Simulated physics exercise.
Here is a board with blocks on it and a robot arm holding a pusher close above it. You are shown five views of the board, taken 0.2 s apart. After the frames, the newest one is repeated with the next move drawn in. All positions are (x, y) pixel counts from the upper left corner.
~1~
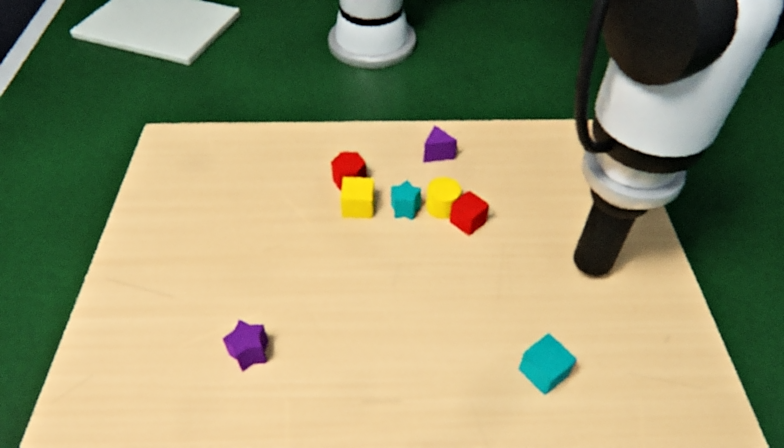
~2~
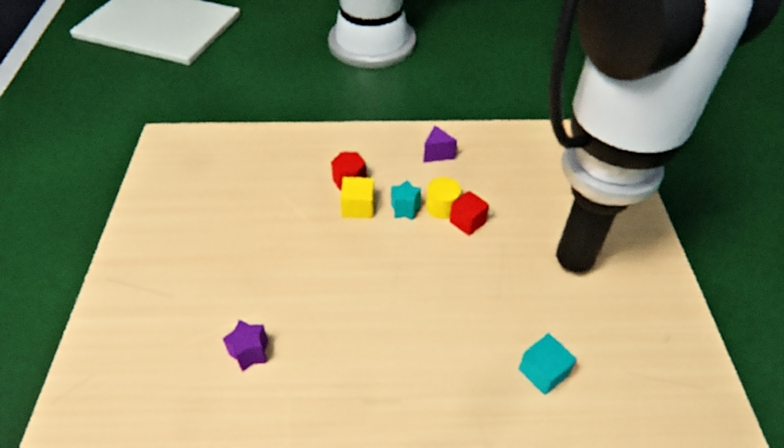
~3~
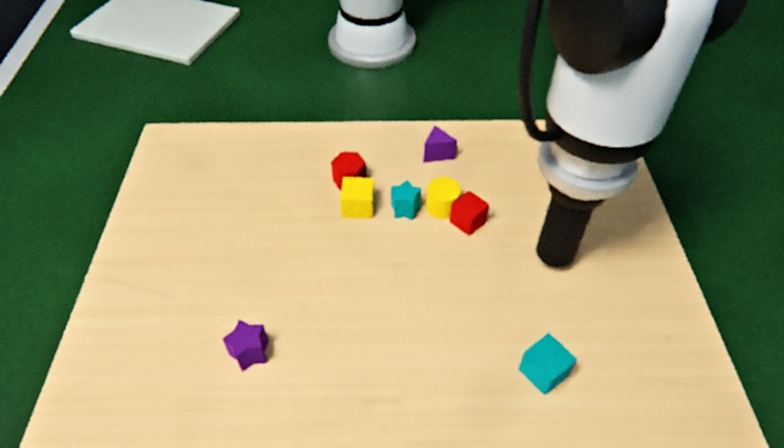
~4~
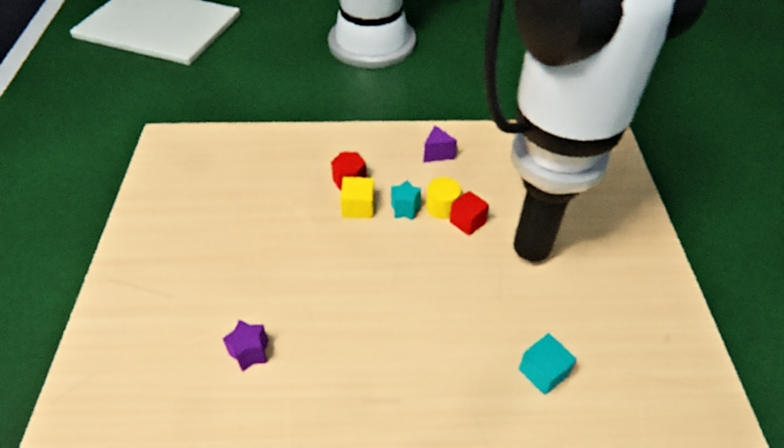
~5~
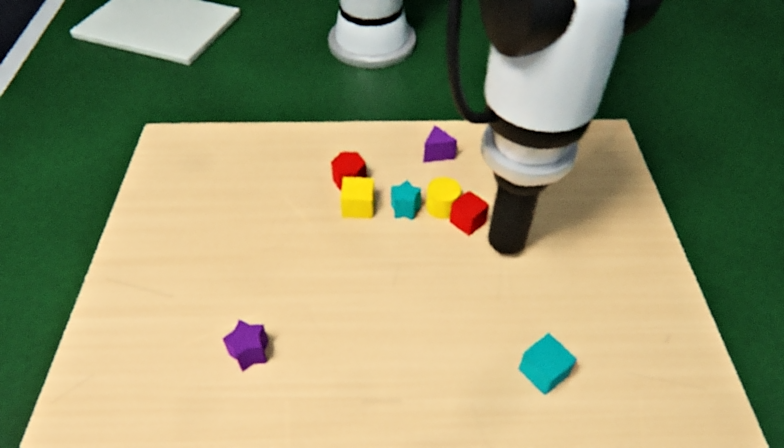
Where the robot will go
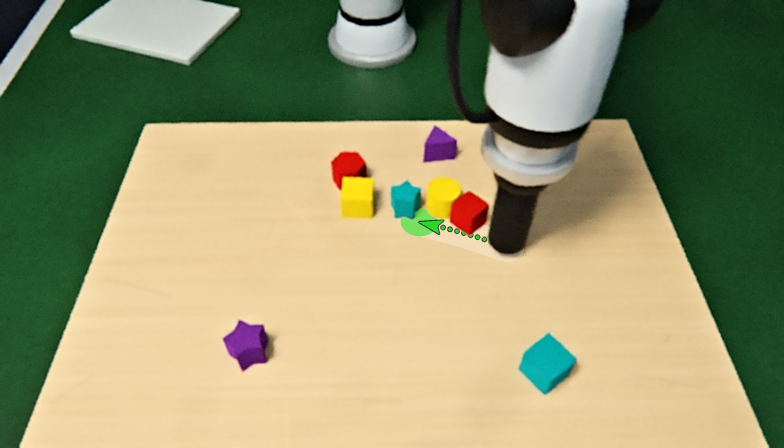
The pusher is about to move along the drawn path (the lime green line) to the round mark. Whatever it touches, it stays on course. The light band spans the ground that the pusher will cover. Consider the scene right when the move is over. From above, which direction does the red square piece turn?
Bird's-eye view: Clockwise.
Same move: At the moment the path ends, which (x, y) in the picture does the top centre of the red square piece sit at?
Around (419, 180).
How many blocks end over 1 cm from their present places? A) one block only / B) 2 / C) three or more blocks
C
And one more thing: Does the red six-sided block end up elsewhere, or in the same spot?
It's unmoved.
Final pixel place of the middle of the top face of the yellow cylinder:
I predict (414, 159).
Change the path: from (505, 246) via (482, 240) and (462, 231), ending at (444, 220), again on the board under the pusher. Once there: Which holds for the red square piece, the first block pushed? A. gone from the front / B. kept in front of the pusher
(B)
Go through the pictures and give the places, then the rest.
The first frame shows lower end of the pusher (593, 261), tops of blocks, red six-sided block (348, 162), yellow square piece (357, 188), turquoise star (406, 191), yellow cylinder (444, 188), red square piece (471, 204).
The second frame shows pusher (575, 257), blocks as before.
The third frame shows pusher (555, 252), blocks as before.
The fourth frame shows pusher (532, 247), blocks as before.
The fifth frame shows pusher (506, 240), red six-sided block (348, 162), yellow square piece (357, 188), turquoise star (406, 191), yellow cylinder (444, 188), red square piece (471, 204).
The drawn path runs from (505, 246) through (476, 237) and (448, 229) to (419, 222).
On the path given first. Halfway along, pusher (462, 225); yellow cylinder (426, 174); red square piece (445, 193), turned 20° clockwise.
At the end, pusher (420, 215); red six-sided block not moved; yellow square piece not moved; turquoise star (392, 189), turned 35° anticlockwise; yellow cylinder (414, 159); red square piece (419, 180), turned 45° clockwise.
